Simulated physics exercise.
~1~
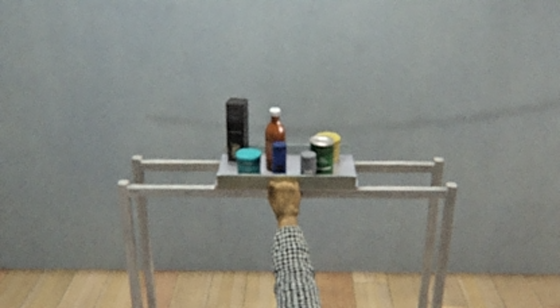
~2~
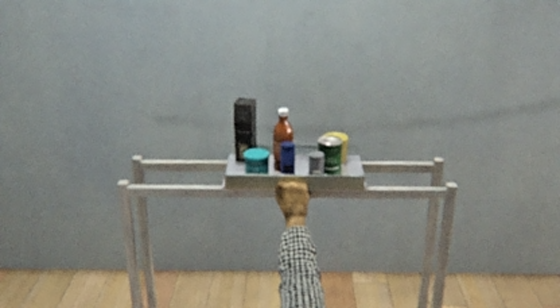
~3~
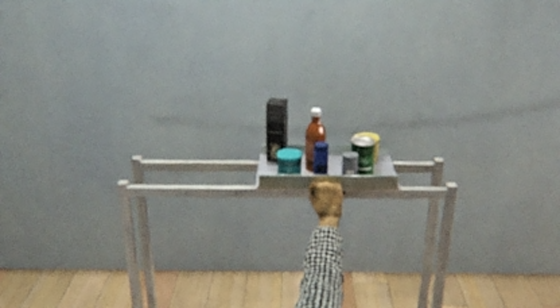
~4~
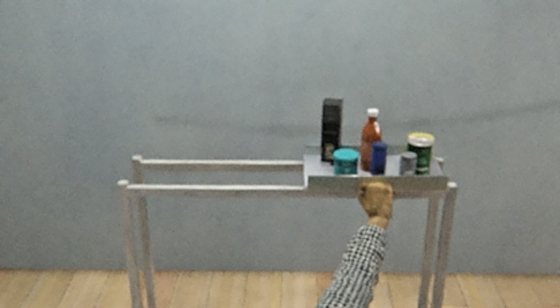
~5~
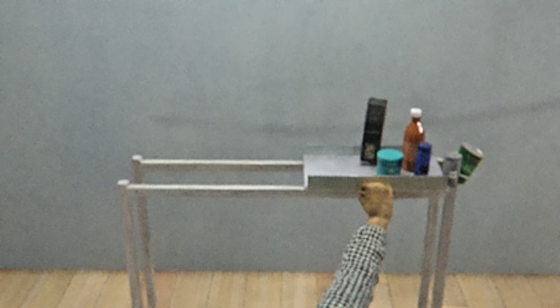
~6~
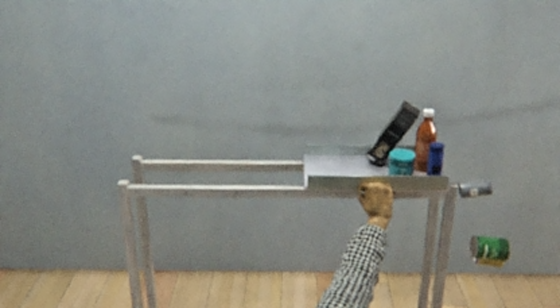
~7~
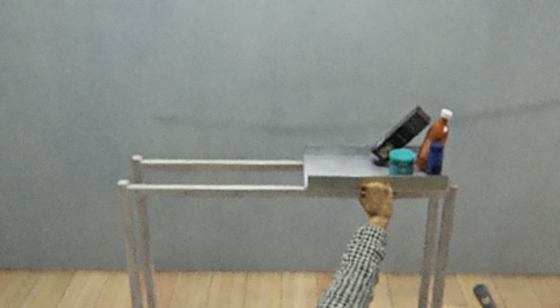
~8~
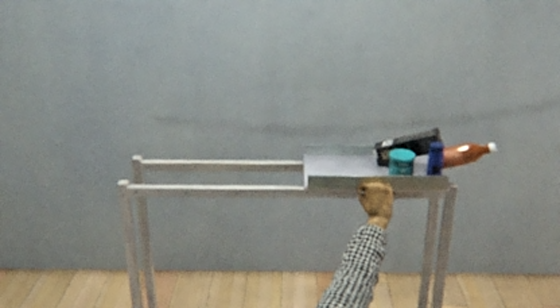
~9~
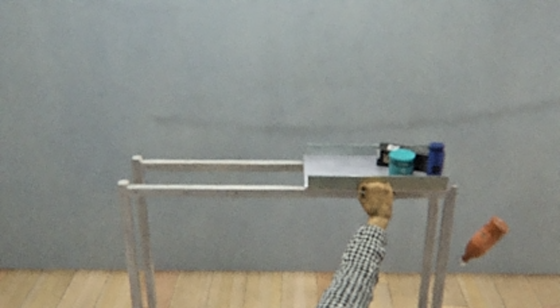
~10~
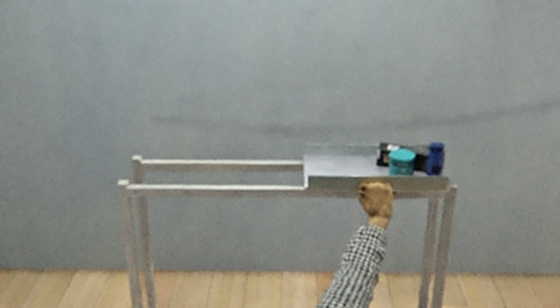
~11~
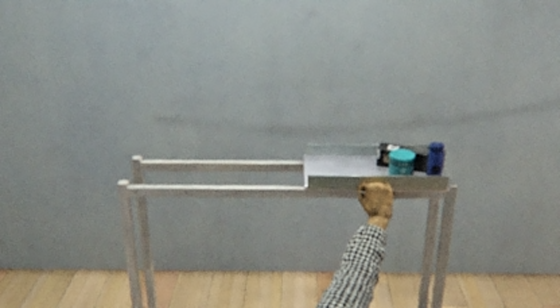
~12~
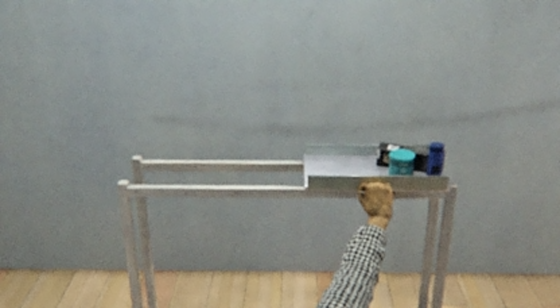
The footage shows a hand sliding a tray of containers rightward along two rails until it stops at the end. The yellow and green tins, grey shaker and orange bottle fall off the right side, while the black carton topples and stays aboard with the turquoise tin and blue shaker.
